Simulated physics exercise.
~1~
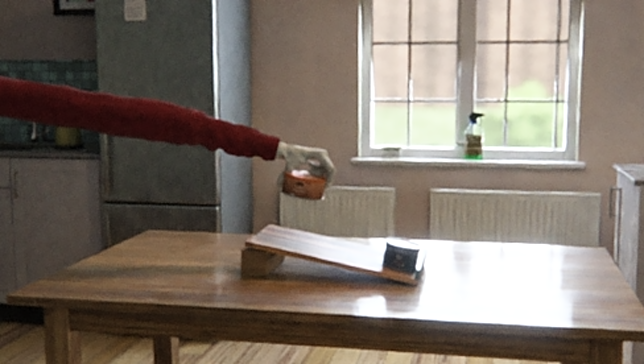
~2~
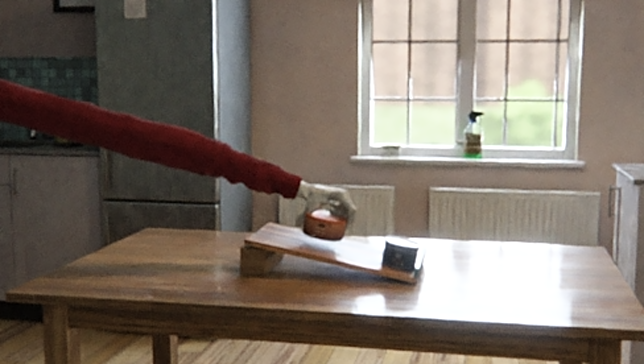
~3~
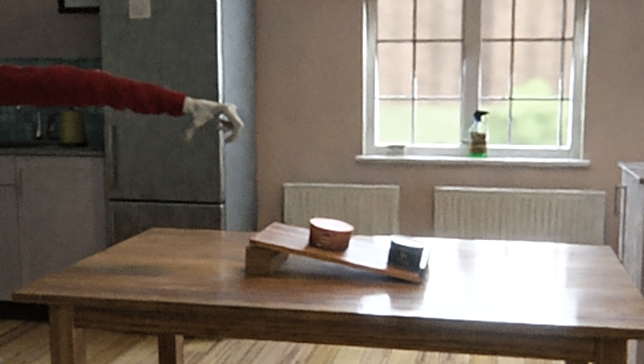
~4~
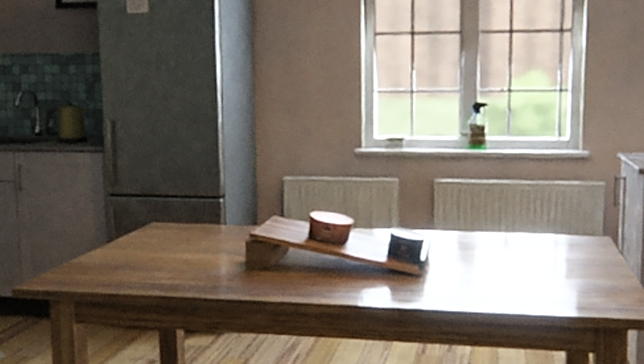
At first, a sloping board rests on a block on a wooden table, with a black tub at its lower right end. A gloved hand at the end of a red sleeve reaches in from the left, holding an orange tub above the board. The hand moves right and down, bringing the tub onto the slope. It then lets go and draws back to the left, leaving the orange tub on the board. Once the arm is out of view, the orange tub stays where it was put, and the black tub remains unmoved below it.
